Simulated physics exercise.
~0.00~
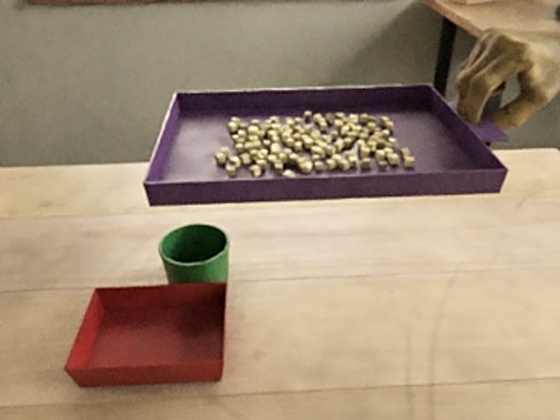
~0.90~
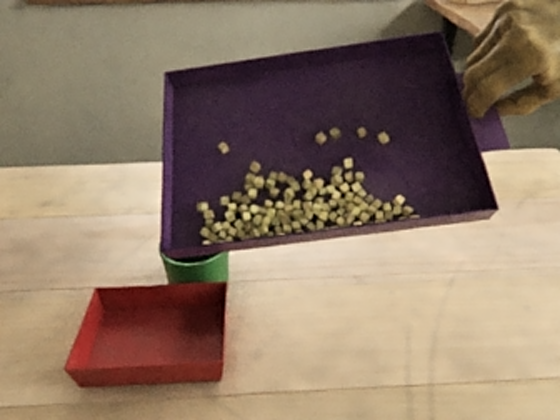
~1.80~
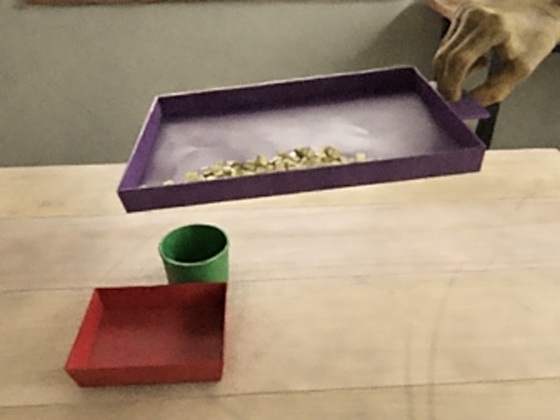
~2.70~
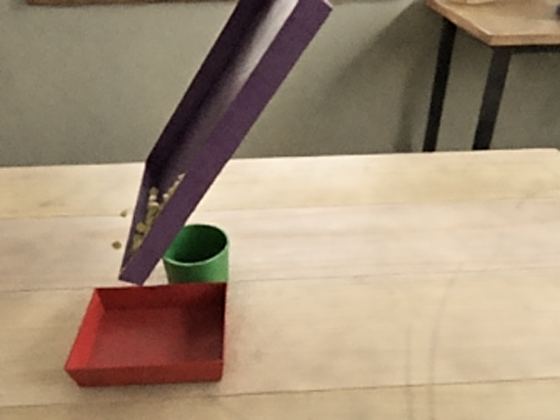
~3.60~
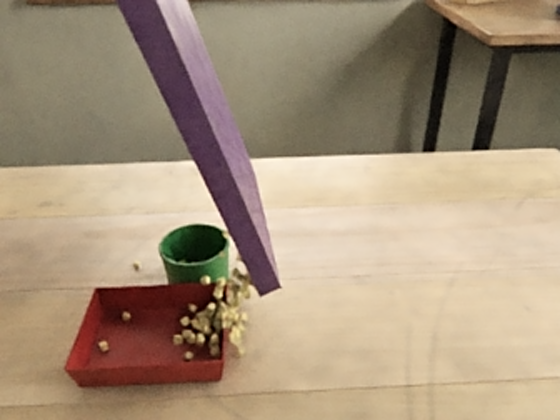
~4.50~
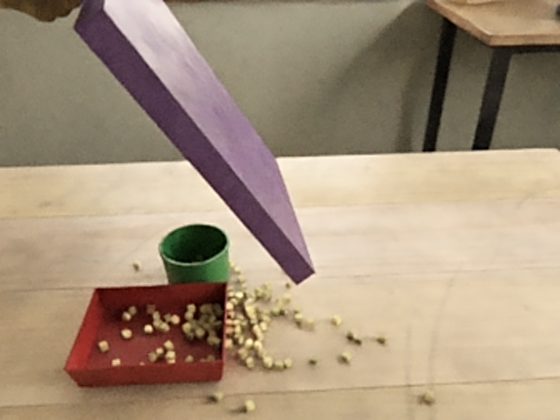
Gloved hand tilting a purple tray of potato cubes, levelling it, then tipping them into a red tin and across the table.
